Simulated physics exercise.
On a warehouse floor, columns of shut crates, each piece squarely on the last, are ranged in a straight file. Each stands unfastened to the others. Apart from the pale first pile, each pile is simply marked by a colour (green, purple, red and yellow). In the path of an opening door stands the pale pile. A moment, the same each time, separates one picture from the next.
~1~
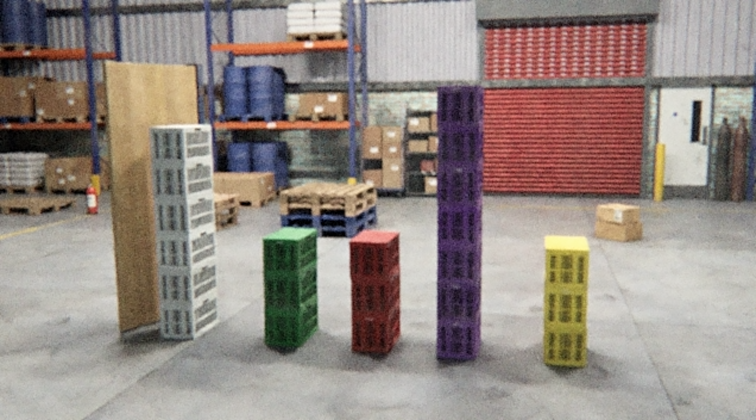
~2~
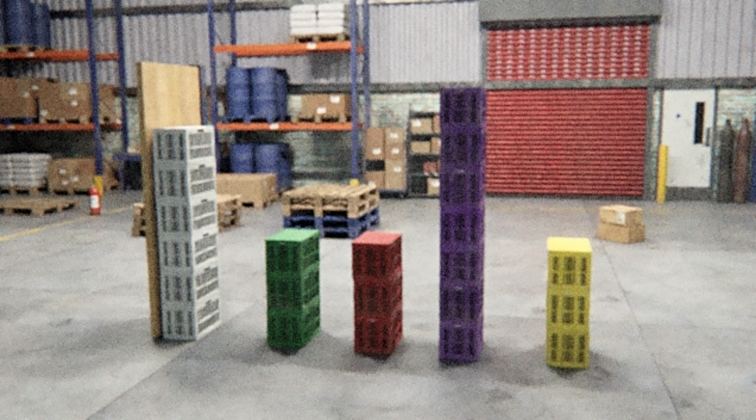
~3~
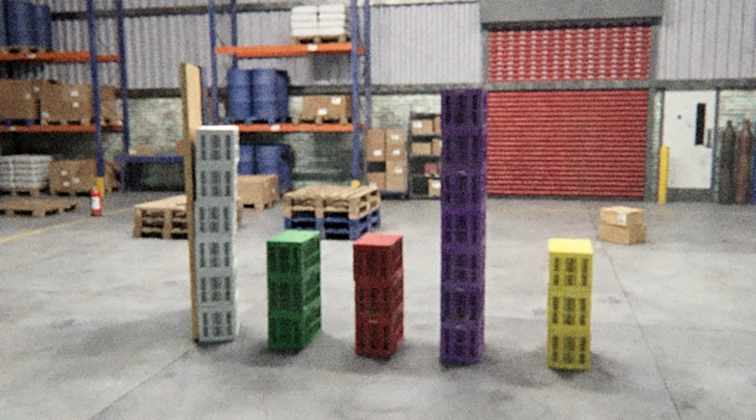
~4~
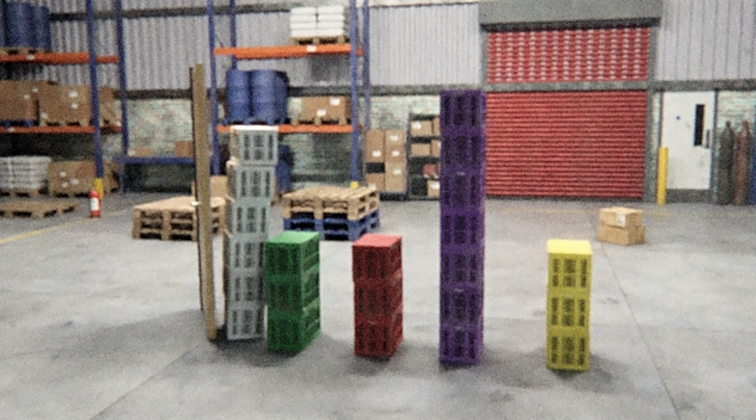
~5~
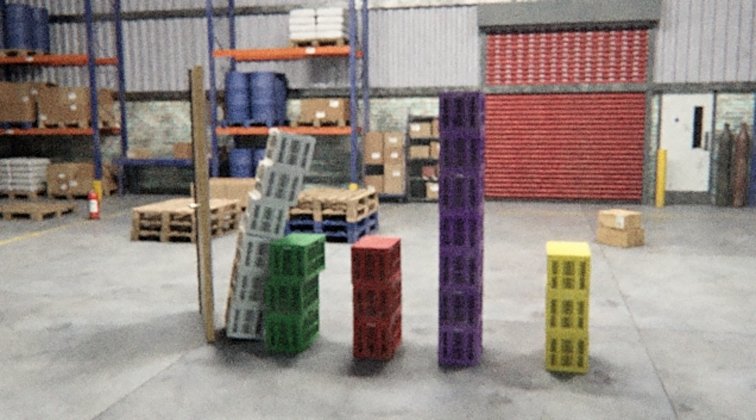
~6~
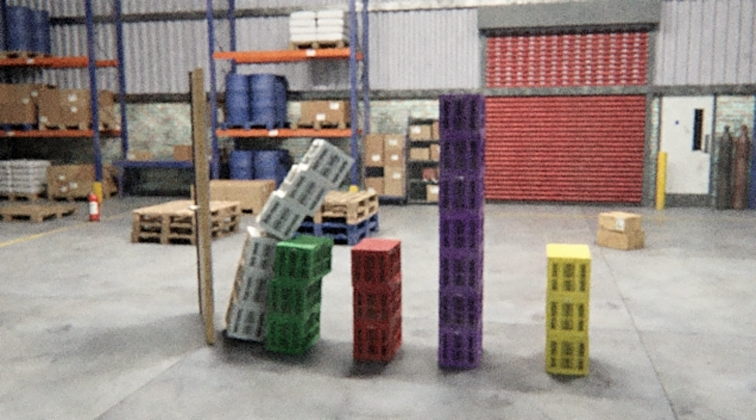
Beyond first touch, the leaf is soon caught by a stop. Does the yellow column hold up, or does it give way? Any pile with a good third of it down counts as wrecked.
It holds up.
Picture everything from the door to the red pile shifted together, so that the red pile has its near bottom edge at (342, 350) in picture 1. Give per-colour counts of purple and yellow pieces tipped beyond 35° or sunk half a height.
Purple: 0; yellow: 0.
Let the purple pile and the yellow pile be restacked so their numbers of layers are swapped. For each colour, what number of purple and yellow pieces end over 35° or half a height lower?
By colour: Purple 0, yellow 0.
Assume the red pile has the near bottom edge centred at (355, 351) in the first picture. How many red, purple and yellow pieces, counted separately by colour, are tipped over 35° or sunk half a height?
Pile by pile, I count red 0, purple 0 and yellow 0.
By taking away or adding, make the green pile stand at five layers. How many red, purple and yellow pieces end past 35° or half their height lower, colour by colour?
Tally - red 3, purple 7, yellow 3.
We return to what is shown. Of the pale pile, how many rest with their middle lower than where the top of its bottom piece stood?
Pale pieces: 4.
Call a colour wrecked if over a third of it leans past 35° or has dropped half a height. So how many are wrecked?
It adds up to 0.
Shortly afterwards, 3 of the pale pile down; none of the 3 yellow crates down (0 of 16 in all colours); top yellow crate unmoved; top green crate tilted barely.
Next, 3 of the pale pile down; none of the 3 yellow crates down (0 of 16 in all colours); top yellow crate unmoved; top green crate half its height from its place.
Some moments later, 3 of the pale pile down; none of the 3 yellow crates down (0 of 16 in all colours); top yellow crate unmoved; top green crate a little from its place.
In the end, 3 of the pale pile down; none of the 3 yellow crates down (0 of 16 in all colours); top yellow crate unmoved; top green crate a little from its place. From the last view, middles, top yellow crate near (568, 270), top green crate near (303, 259).
